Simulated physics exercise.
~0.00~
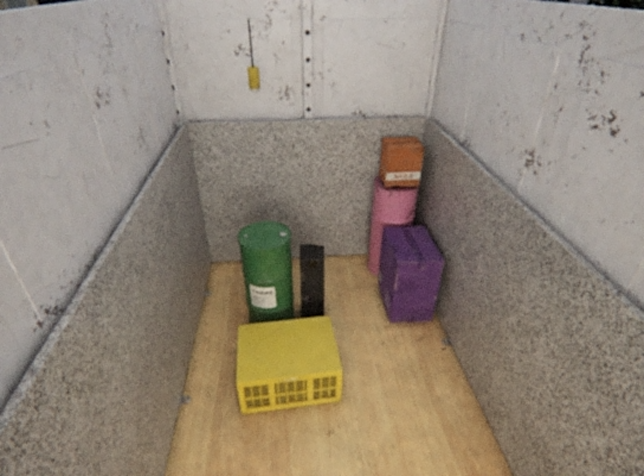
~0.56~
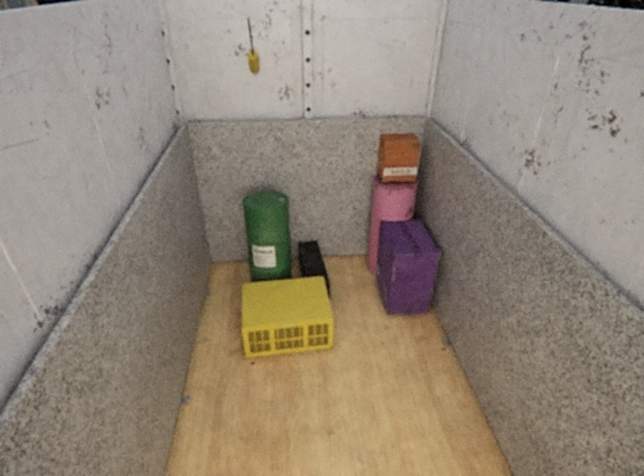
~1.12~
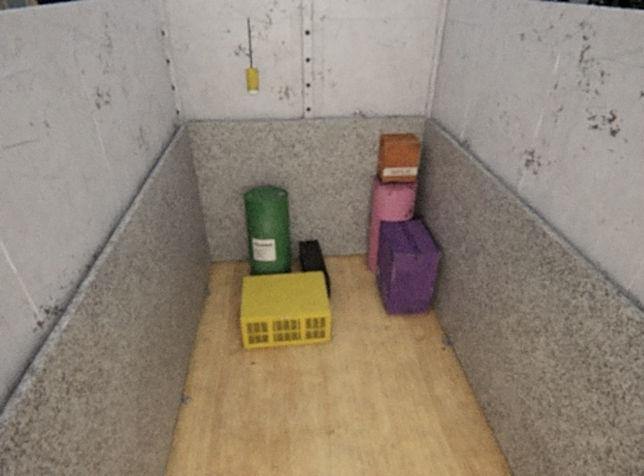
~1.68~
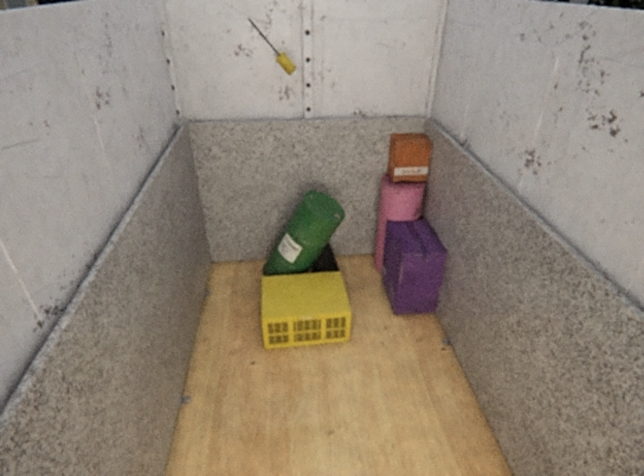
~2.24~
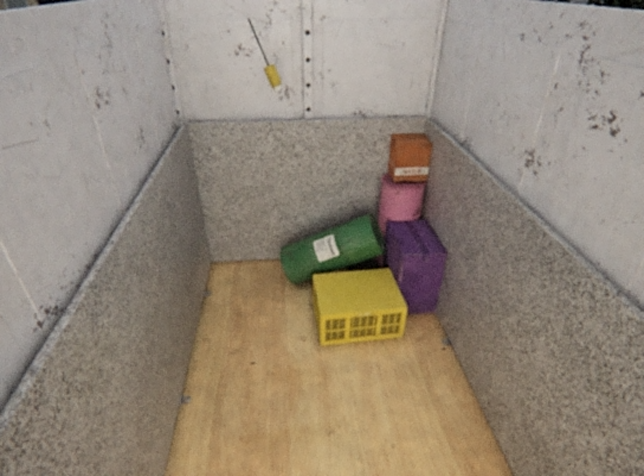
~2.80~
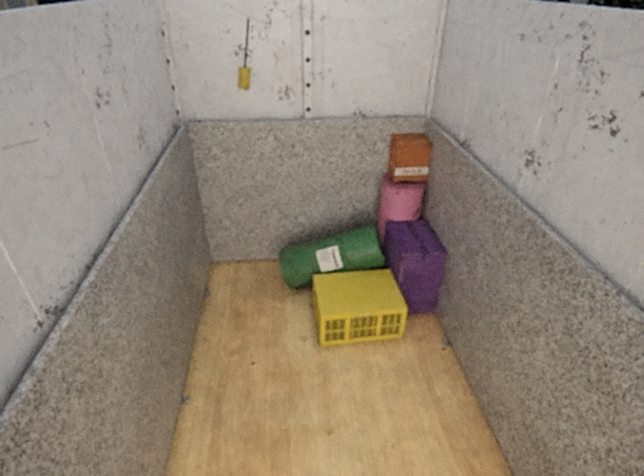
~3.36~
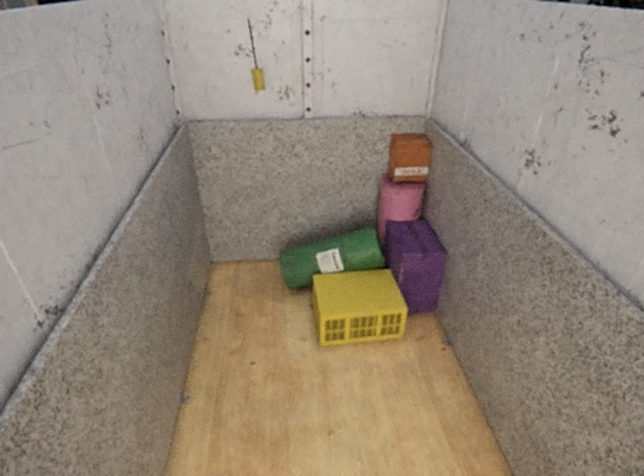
In a cargo bay with a pale wooden floor and speckled grey lower walls, a still view looks forward from above as a small yellow lamp hangs ahead. A green drum and black box stand behind a yellow chest at left, while an orange box tops a pink drum beside a purple box at right. First the chest and green drum slide forward, and the black box tips over. Then the green drum leans and falls rightward as the chest slides right. Finally, the green drum lies behind the chest, the black box is hidden, and the right-hand stack still stands.
